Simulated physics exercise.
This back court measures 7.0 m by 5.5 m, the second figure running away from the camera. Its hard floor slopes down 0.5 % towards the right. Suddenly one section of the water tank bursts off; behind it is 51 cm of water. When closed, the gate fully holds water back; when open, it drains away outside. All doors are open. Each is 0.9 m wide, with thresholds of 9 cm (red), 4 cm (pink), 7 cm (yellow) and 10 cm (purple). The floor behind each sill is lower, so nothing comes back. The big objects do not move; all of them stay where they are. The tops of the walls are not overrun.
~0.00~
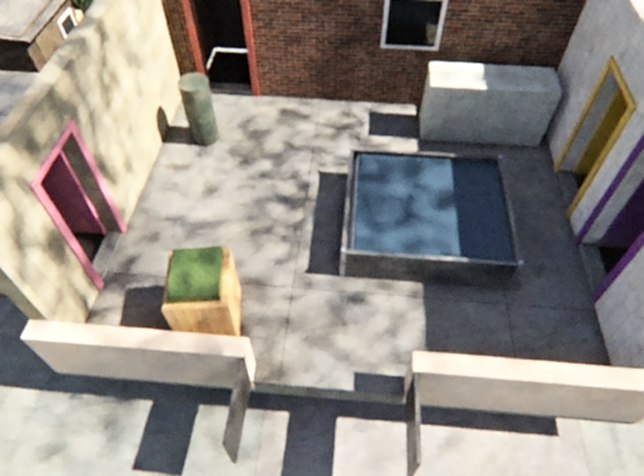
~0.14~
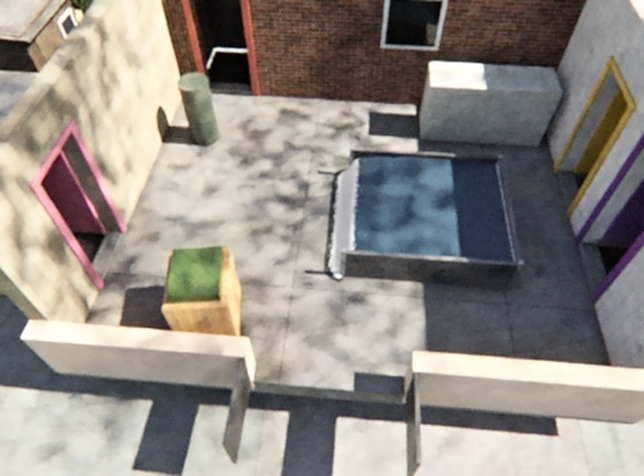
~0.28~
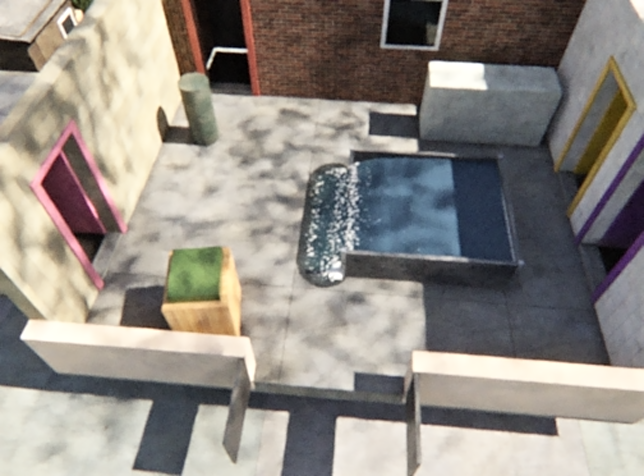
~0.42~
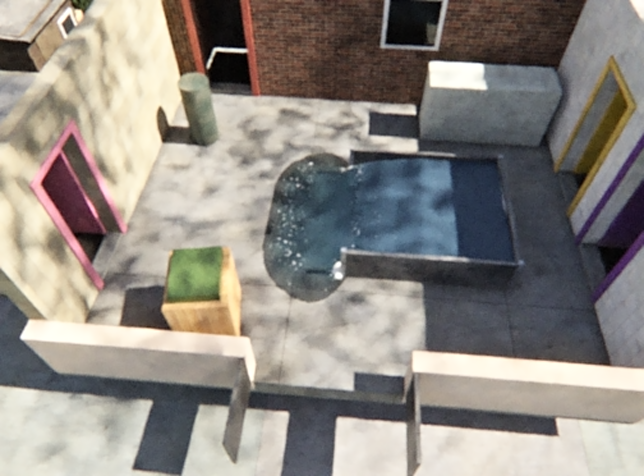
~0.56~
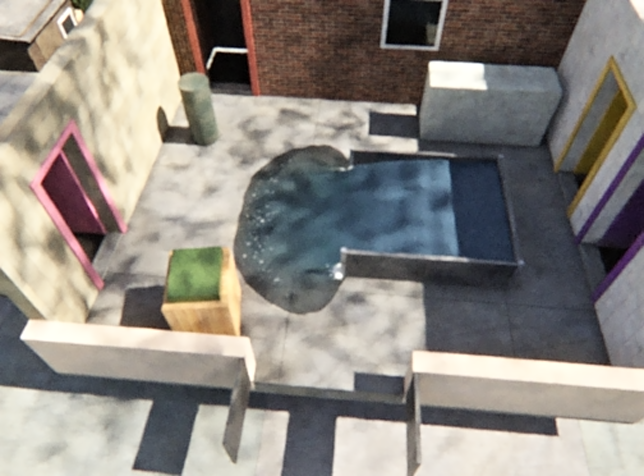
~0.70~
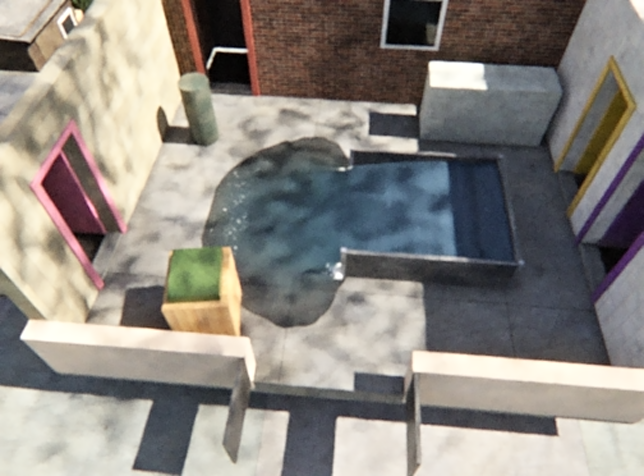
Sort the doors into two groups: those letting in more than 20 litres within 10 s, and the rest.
The red door goes in the first group; the pink door goes in the first group; the yellow door goes with the rest; the purple door goes with the rest.
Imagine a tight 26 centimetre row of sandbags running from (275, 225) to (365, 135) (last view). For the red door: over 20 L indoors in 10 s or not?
Red: Within it.
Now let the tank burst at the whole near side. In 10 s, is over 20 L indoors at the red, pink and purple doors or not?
Door by door - red: Within bounds, pink: Within bounds, purple: Within bounds.
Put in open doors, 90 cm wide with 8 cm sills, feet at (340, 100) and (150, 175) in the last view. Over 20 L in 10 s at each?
The first doorway stays inside and the second goes beyond.
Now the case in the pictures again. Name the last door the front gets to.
That would be the purple door, last of all.
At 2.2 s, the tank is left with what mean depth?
Mean depth: Some 21 cm.
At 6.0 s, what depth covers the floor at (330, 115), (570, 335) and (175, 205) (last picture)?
6, 0 and 10 cm, respectively.
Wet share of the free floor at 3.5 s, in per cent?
50 %.
After 1.4 s water covers 40 % of the floor and is deepest (24 cm) near (133, 213); red door not reached, pink door 6 cm at the sill, 1 L in, yellow door not reached, purple door not reached.
After 2.2 s water covers 45 % of the floor and is deepest (26 cm) near (147, 205); red door 2 cm at the sill, 0 L in, pink door 18 cm at the sill, 53 L in, yellow door not reached, purple door not reached.
After 3.5 s water covers 50 % of the floor and is deepest (26 cm) near (75, 347); red door 19 cm at the sill, 23 L in, pink door 19 cm at the sill, 193 L in, yellow door not reached, purple door not reached.
After 6.0 s water covers 70 % of the floor and is deepest (16 cm) near (174, 343); red door 11 cm at the sill, 77 L in, pink door 13 cm at the sill, 314 L in, yellow door not reached, purple door not reached.
After 10.0 s water covers 90 % of the floor and is deepest (12 cm) near (394, 108); red door 8 cm at the sill, 80 L in, pink door 4 cm at the sill, 369 L in, yellow door 6 cm at the sill, 0 L in, purple door 2 cm at the sill, 0 L in.
